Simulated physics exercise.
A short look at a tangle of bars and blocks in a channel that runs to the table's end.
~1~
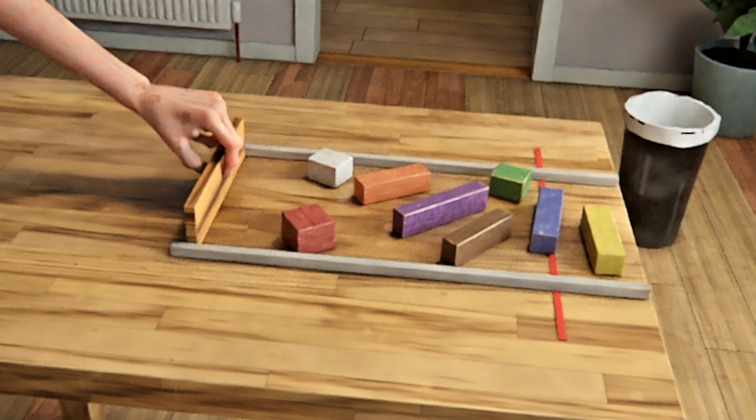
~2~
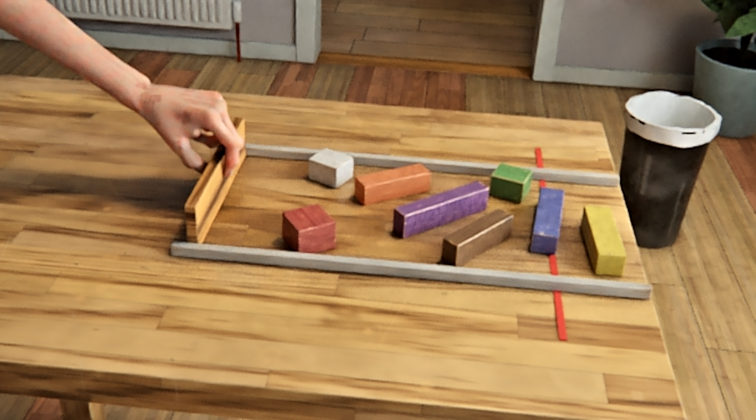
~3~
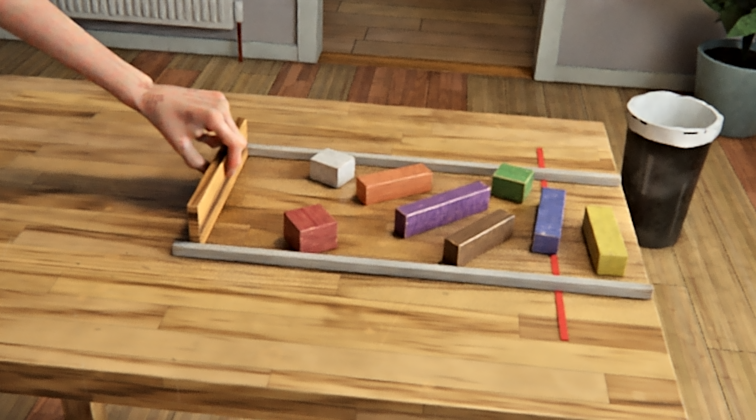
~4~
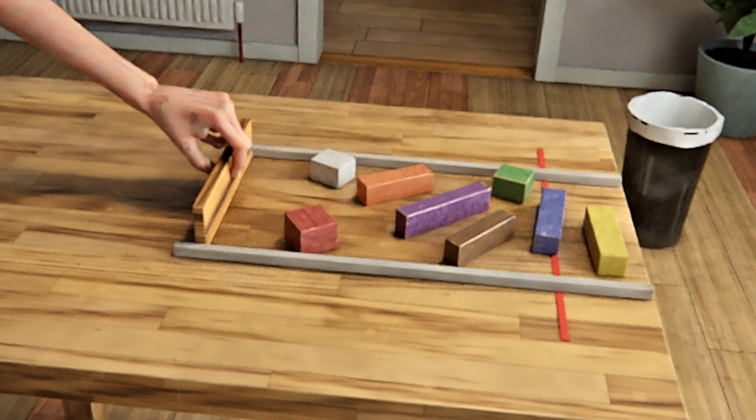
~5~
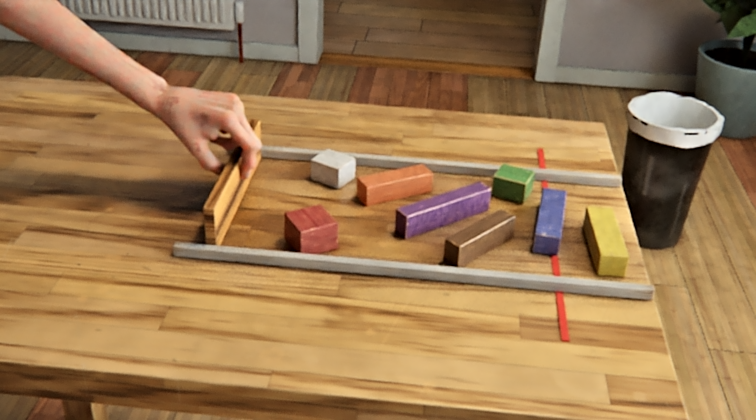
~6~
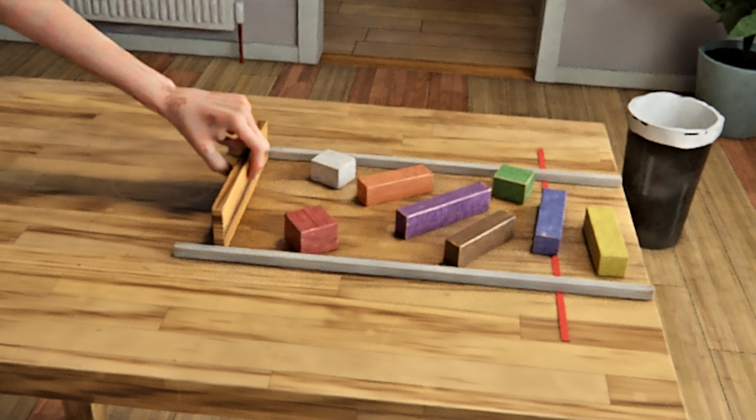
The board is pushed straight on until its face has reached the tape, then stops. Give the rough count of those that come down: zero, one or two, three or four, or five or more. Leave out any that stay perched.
Outcome: The number that fall off is one or two.
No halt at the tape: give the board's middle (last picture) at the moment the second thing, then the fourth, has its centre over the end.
Near (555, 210) and (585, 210).
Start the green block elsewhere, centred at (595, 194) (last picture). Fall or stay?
The green block drops off.
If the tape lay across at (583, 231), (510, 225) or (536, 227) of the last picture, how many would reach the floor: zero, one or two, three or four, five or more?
One after another: Three to four; no fall at all; not one.
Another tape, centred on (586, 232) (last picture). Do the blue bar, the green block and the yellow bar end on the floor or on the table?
The blue bar falls, the green block falls, the yellow bar goes over.
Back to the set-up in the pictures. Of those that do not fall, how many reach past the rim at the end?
2 of them.
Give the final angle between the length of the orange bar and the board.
Roughly 35° out of line.
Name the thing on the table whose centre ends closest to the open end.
That is the blue bar.
Early on, none off yet; yellow bar at rest near (605, 240); blue bar at rest near (550, 220); green block at rest near (513, 184).
A while later, none off yet; yellow bar at rest near (605, 240); blue bar at rest near (550, 220); green block moving near (518, 184).
Further along, none off yet; yellow bar moving near (615, 242); blue bar travelled a little near (589, 225); green block travelled well along near (571, 185).
Finally, the number that fall off is one or two; lost, yellow bar.
